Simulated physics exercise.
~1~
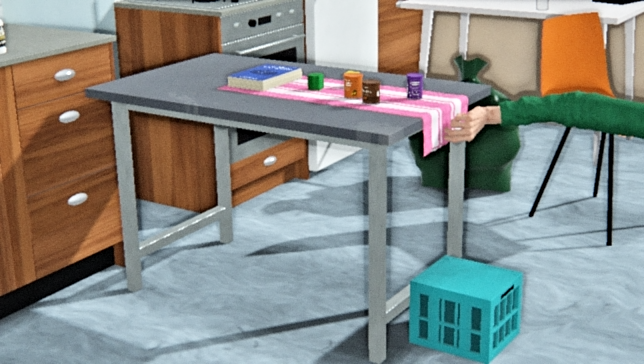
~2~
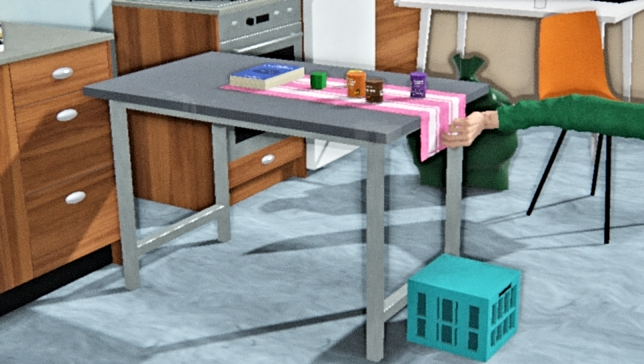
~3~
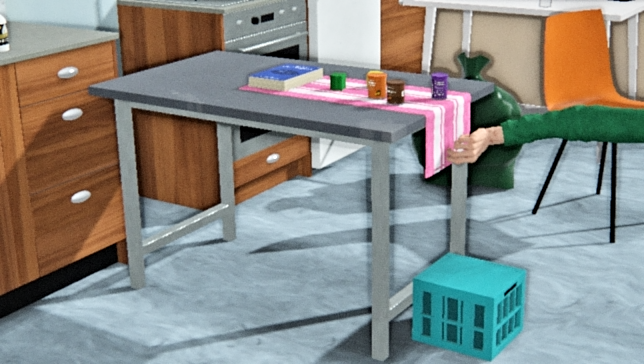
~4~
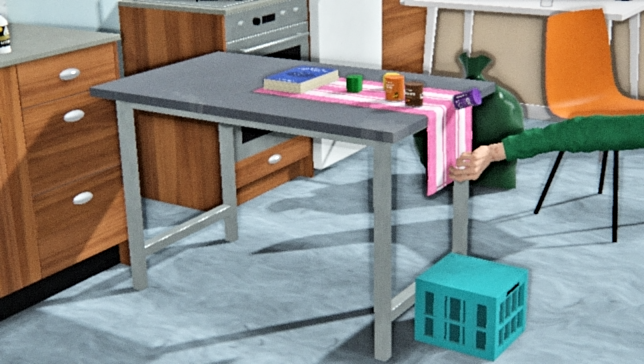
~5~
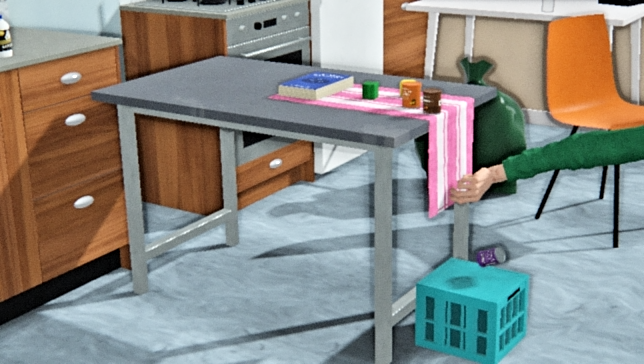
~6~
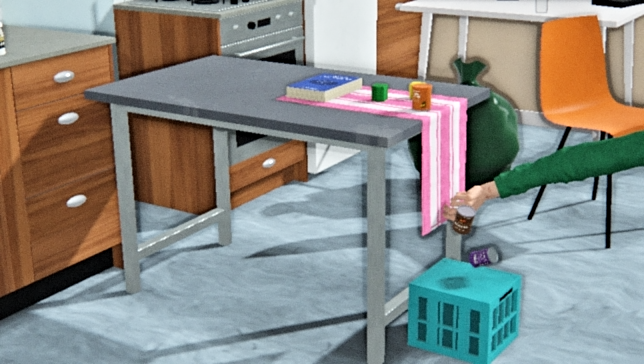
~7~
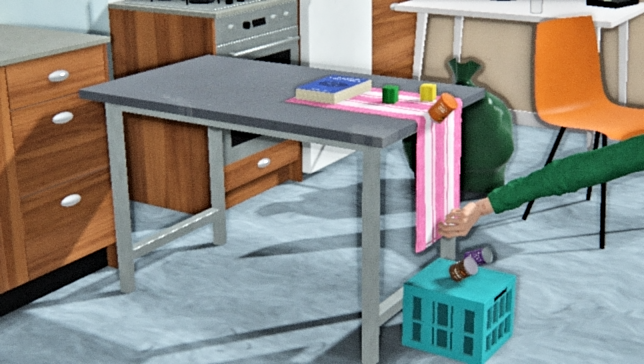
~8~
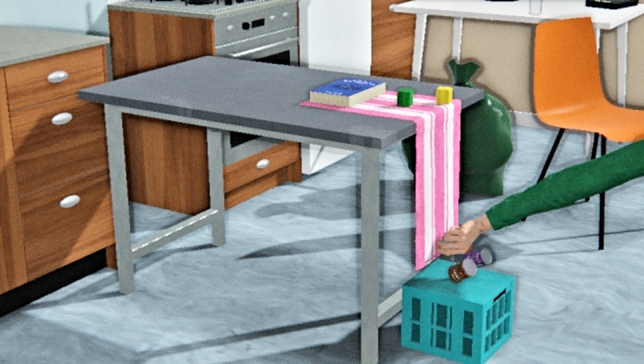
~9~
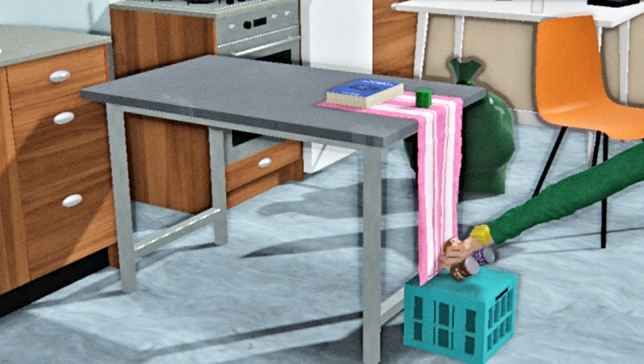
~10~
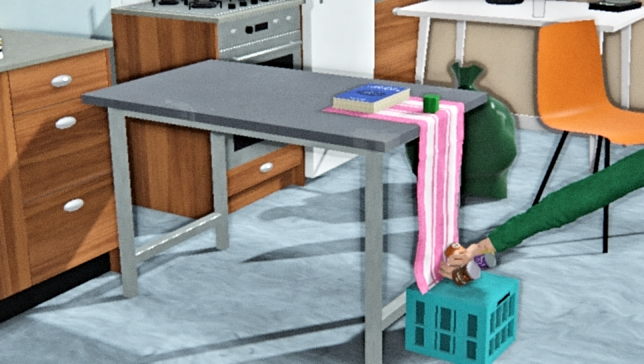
A pink striped cloth lies across the right end of a grey table in a kitchen, seen from a slightly raised, gently swaying view. On it are a blue book, a green cube, a yellow cube and orange, brown and purple cans, with a turquoise crate on the floor below. A hand in a green sleeve draws the cloth down over the edge. The purple can tips off first, followed by the brown can, the orange can and then the yellow cube, dropping towards the crate. Finally the hem reaches the crate, with the book and green cube still on the table.
